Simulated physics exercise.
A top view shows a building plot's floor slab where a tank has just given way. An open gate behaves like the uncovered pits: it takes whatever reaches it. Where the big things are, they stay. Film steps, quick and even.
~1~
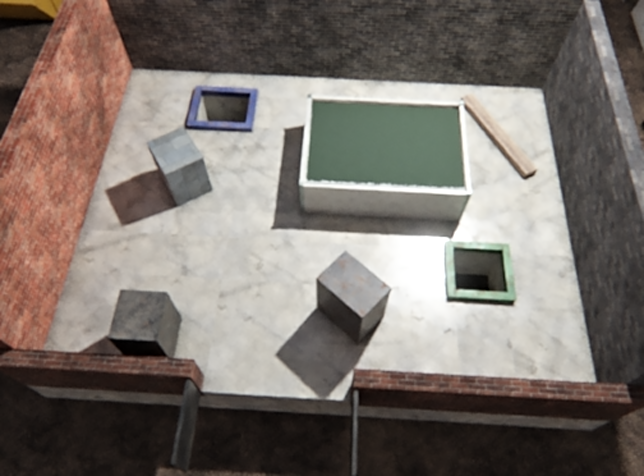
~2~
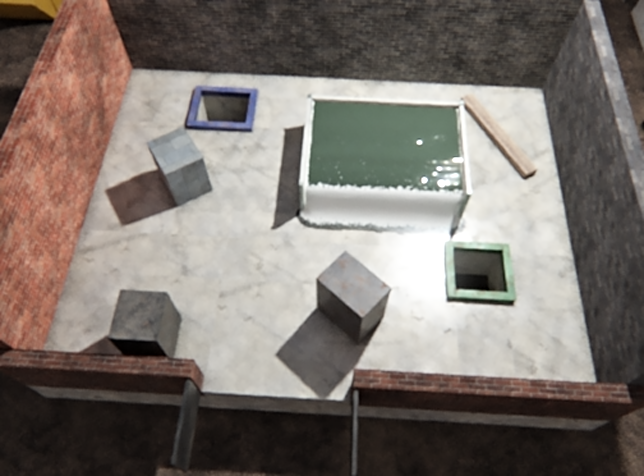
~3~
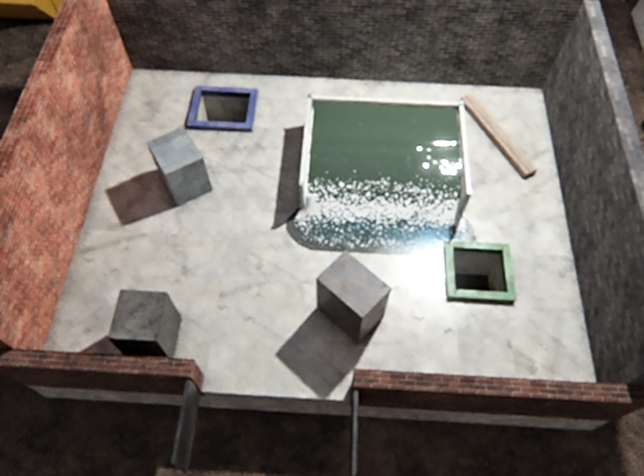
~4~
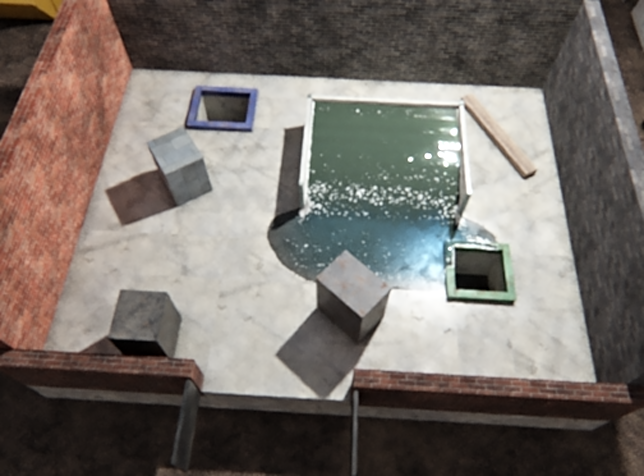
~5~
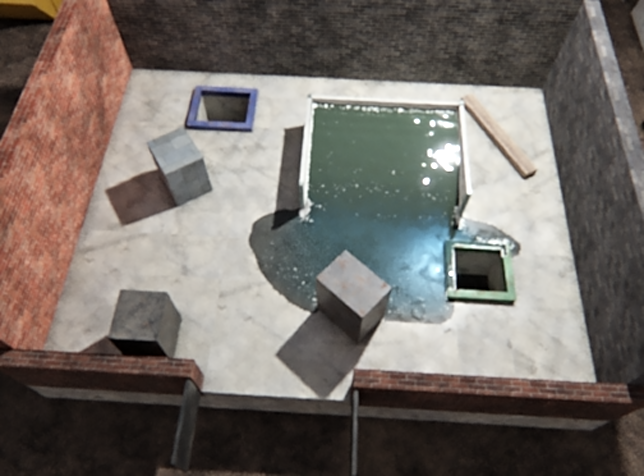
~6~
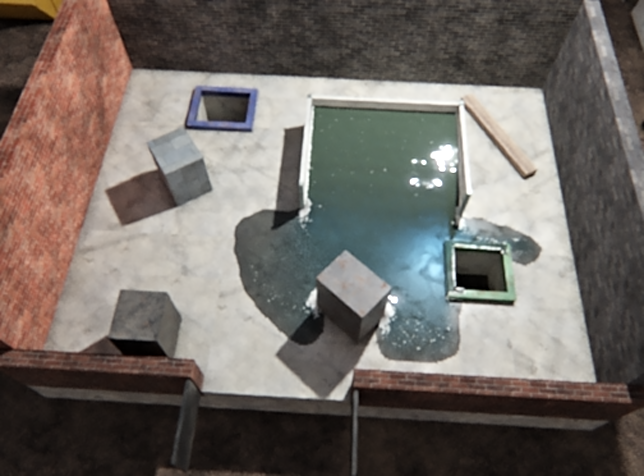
A green-topped tank opens at its front and water spreads across the floor around a block.
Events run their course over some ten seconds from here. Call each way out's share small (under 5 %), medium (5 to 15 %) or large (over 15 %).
Small, medium or large: The gate gets a large share; the blue pit gets a small share; the green pit gets a medium share.
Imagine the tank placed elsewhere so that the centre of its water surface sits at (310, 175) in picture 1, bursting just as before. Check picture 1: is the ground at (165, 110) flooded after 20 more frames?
Result: Unwetted.
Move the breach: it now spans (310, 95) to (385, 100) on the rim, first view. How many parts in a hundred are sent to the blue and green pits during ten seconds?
In percent: Blue 10, green 0.
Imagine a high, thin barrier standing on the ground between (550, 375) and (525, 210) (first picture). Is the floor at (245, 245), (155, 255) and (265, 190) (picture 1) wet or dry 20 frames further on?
Taken in turn, the three points are soaked, soaked and unsoaked.
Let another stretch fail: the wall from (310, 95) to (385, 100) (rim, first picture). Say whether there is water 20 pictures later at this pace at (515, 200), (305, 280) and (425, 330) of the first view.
So the first one is drenched, the next left untouched, and the last left untouched.
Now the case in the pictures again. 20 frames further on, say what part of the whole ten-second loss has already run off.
Somewhere around 60 per cent, I'd say.
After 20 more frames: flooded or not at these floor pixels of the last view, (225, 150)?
By then it's spared.
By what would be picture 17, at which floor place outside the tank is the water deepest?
I'd mark about pixel (595, 398).
A moment on, water covers 30 % of the floor; the gate 1 %, the blue pit 0 %, the green pit 3 %.
Next, water covers 40 % of the floor; the gate 4 %, the blue pit 0 %, the green pit 5 %.
Then, water covers 50 % of the floor; the gate 10 %, the blue pit 0 %, the green pit 7 %.
Later, water covers 75 % of the floor; the gate 15 %, the blue pit 0 %, the green pit 7 %.
In the end, water covers 95 % of the floor; the gate 21 %, the blue pit 0 %, the green pit 7 %.
